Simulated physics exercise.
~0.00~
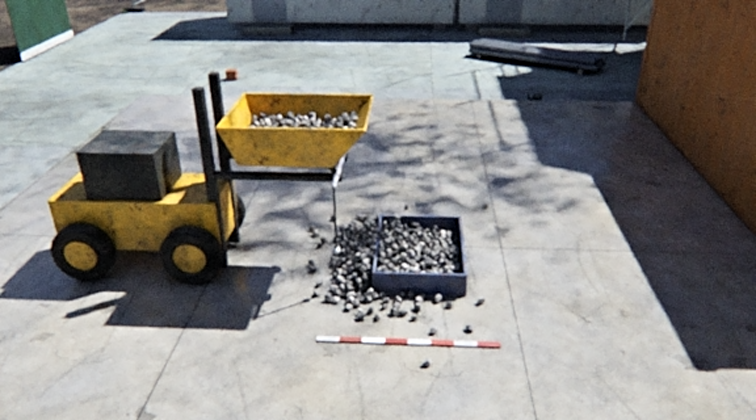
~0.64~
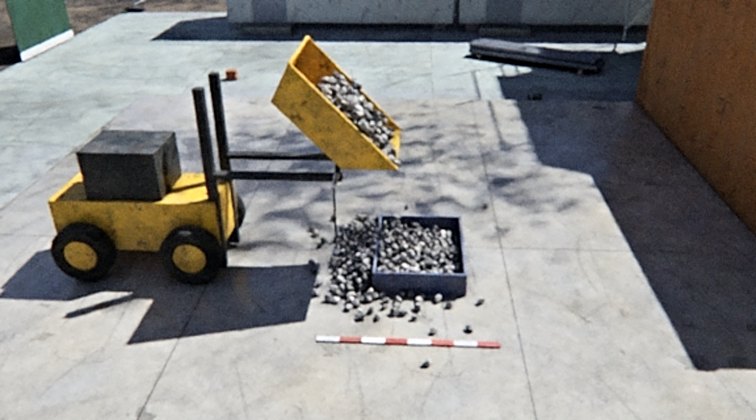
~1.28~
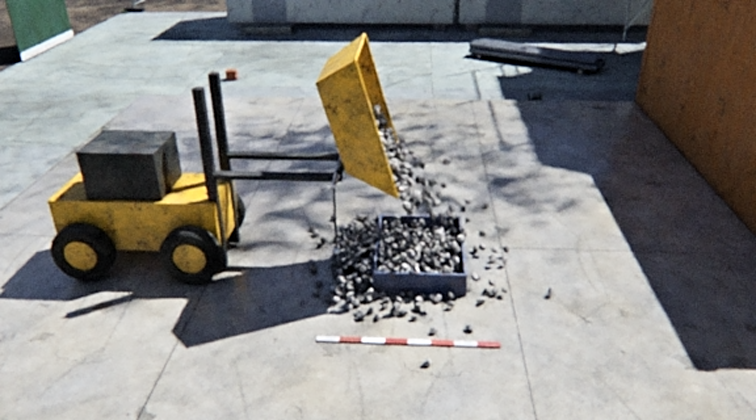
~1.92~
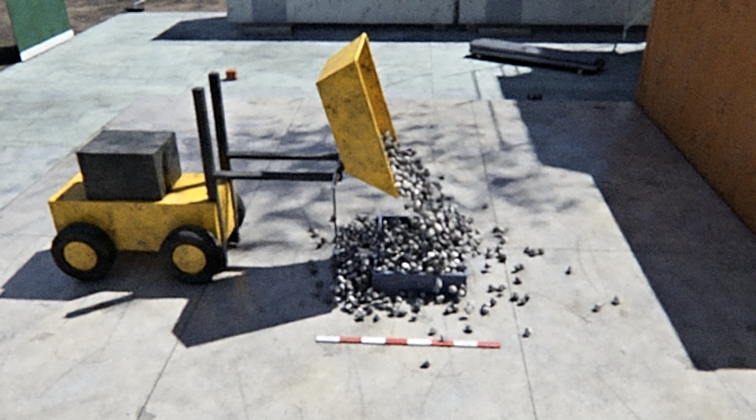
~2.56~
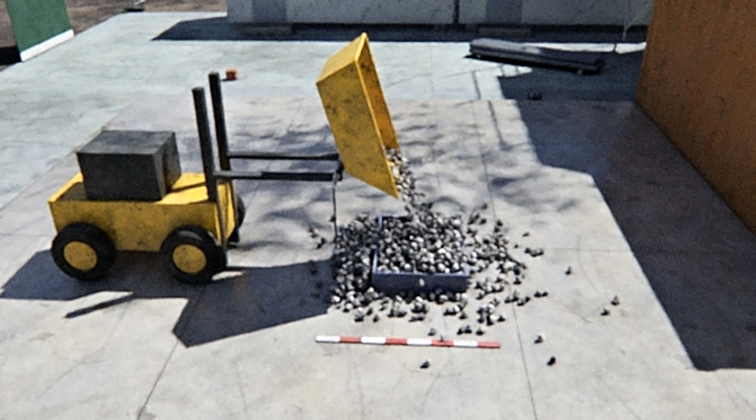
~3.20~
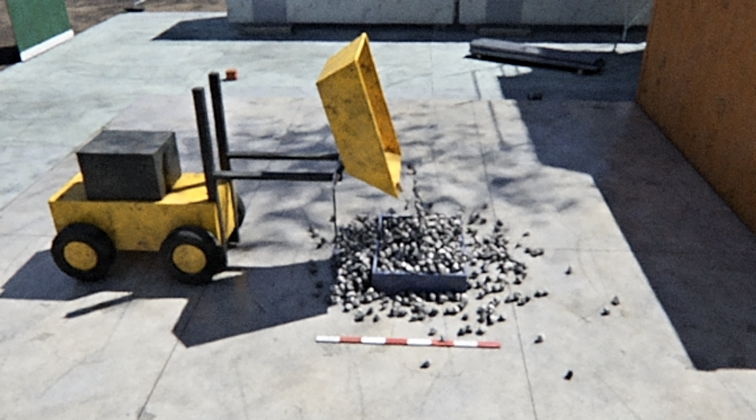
A yellow skip on a small fork truck tipped to the right, paused, then tipped steeper and poured its grey stones onto the bin below, which already held some, until the skip was empty and stones lay heaped in and scattered around the bin.
